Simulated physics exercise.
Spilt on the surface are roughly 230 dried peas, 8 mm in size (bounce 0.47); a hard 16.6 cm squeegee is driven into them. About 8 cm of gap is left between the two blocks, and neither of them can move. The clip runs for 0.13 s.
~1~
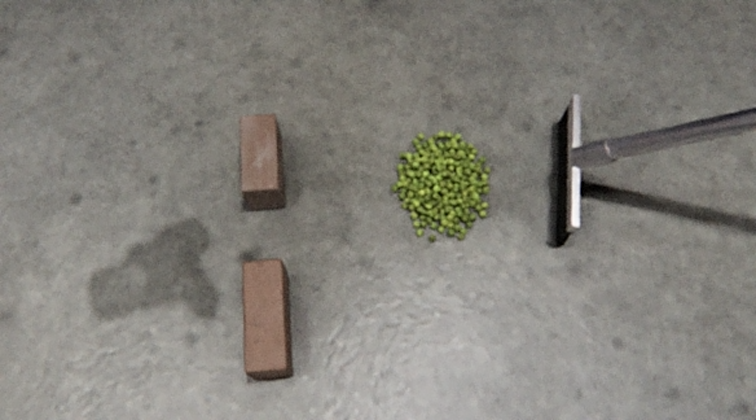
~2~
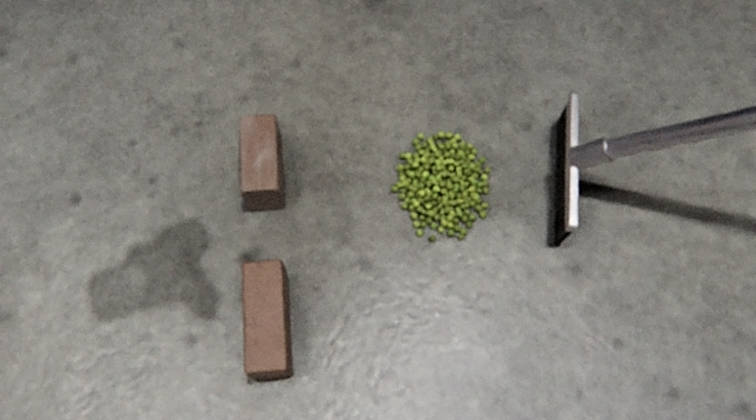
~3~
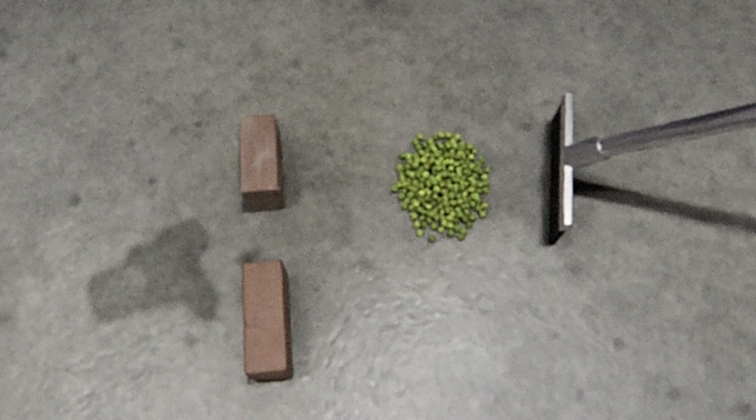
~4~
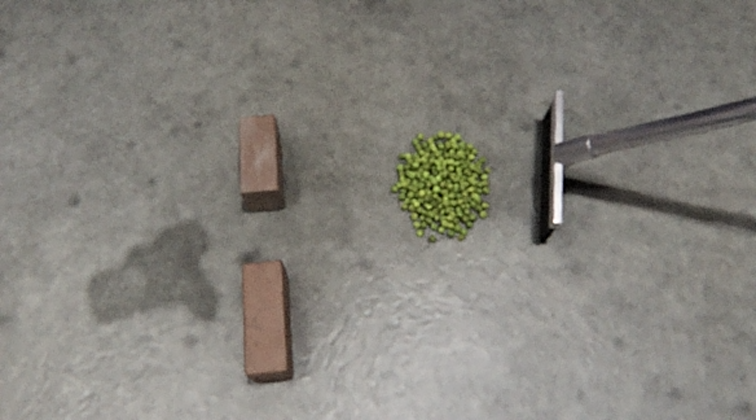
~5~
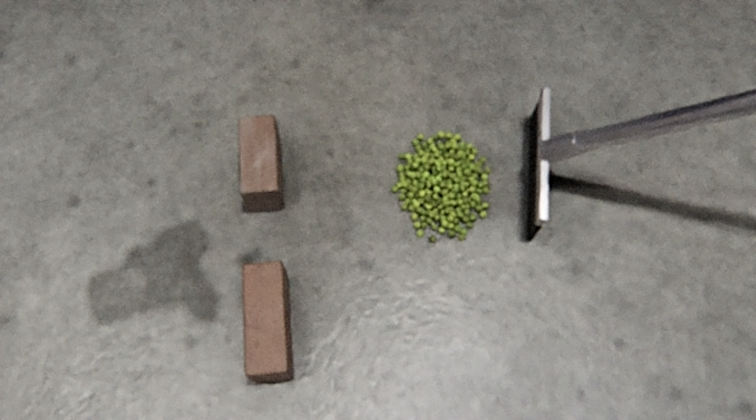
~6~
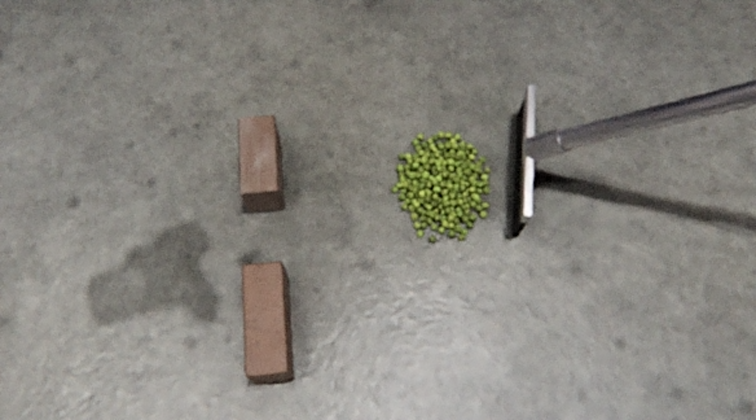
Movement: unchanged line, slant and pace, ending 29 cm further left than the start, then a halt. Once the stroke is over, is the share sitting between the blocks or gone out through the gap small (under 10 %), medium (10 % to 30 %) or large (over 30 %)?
It is small, under 10 %.
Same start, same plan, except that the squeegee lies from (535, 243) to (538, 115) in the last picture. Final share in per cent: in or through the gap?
Through 15.
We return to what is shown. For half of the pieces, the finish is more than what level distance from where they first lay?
Level distance: Near 20 cm.
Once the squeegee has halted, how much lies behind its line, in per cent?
Some 25 per cent.
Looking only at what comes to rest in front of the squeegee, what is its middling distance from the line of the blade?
My estimate is near 3 cm.
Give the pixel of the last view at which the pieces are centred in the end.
I'd say close to (291, 152) in the last picture.
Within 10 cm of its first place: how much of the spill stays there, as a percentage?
10% or thereabouts.
Then, 0.22 s after the last picture, squeegee 20 cm from its start, spill 17 cm wide; round the far block 10 %, held up before the blocks 90 %.
Then, 0.45 s after the last picture, squeegee 31 cm from its start, spill 24 cm wide; round the far block 40 %, held up before the blocks 60 %.
Then, 0.64 s after the last picture, squeegee 31 cm from its start, spill 28 cm wide; in or through the gap 5 %, round the far block 45 %, held up before the blocks 55 %.
In the end, in or through the gap 5 %, round the near block 0 %, round the far block 45 %, held up before the blocks 55 %.
